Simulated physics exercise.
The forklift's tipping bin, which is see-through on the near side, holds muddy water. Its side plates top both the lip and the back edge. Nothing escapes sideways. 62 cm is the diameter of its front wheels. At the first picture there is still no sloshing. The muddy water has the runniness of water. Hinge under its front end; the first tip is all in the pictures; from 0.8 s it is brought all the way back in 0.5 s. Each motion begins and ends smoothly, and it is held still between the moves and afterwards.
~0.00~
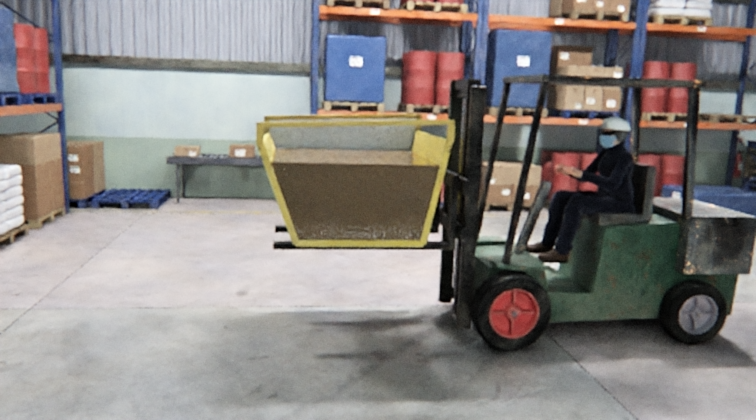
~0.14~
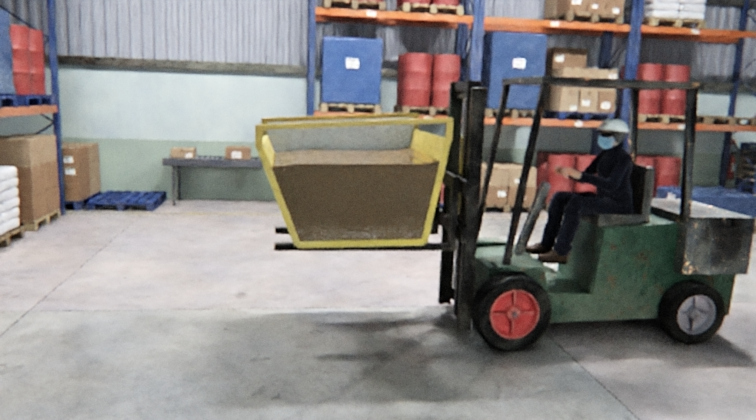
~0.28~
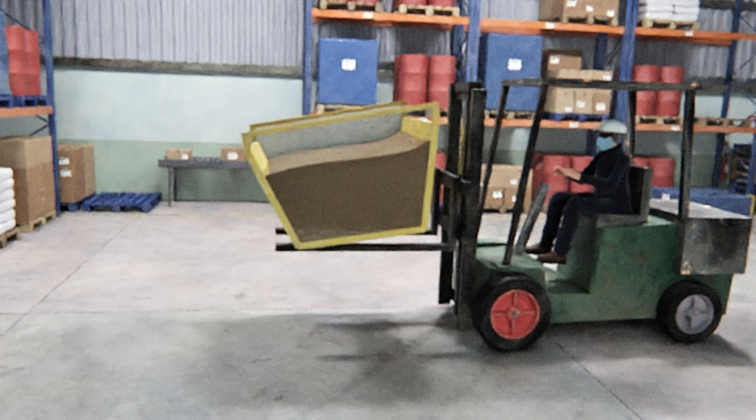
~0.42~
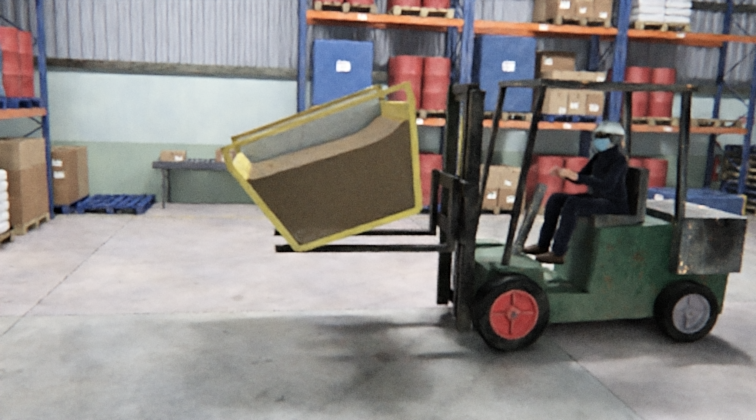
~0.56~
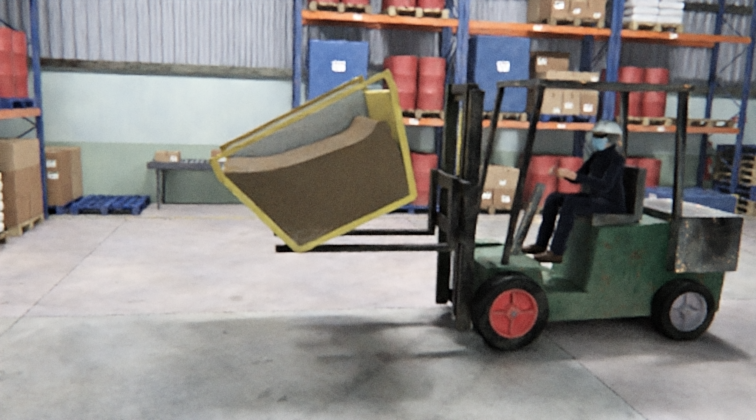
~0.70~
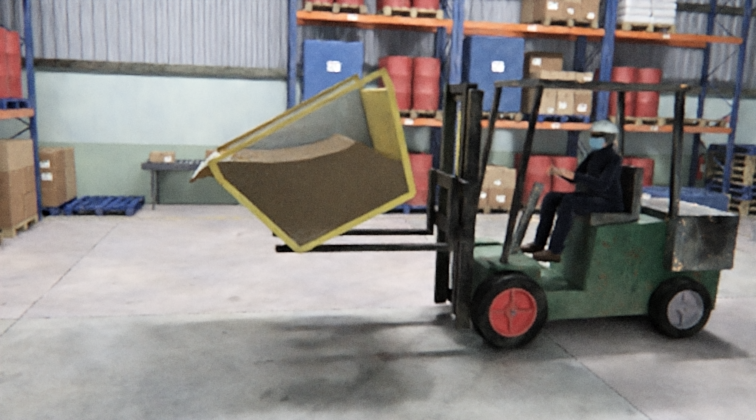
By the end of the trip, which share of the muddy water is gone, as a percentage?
Close to 35 per cent of the muddy water is gone.
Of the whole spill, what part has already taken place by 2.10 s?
By then about 90 per cent is out.
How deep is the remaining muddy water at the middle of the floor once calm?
About 34 centimetres.
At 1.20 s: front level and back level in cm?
Front level 52 cm, back level 20 cm.
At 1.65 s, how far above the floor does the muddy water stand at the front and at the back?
Roughly 24 cm in front and 56 cm behind.
After 1.20 s the skip is at 1° forwards, the surface stands 53 cm on the front, 21 cm on the back; the loss stands at 30 per cent, over the front.
After 1.65 s the surface stands 24 cm on the front, 55 cm on the back; the loss stands at 30 per cent, over the front.
After 2.10 s the surface stands 30 cm on the front, 47 cm on the back; the loss stands at 31 per cent, over the front.
After 4.18 s the loss stands at 35 per cent, over the front, 250 of 714 litres.
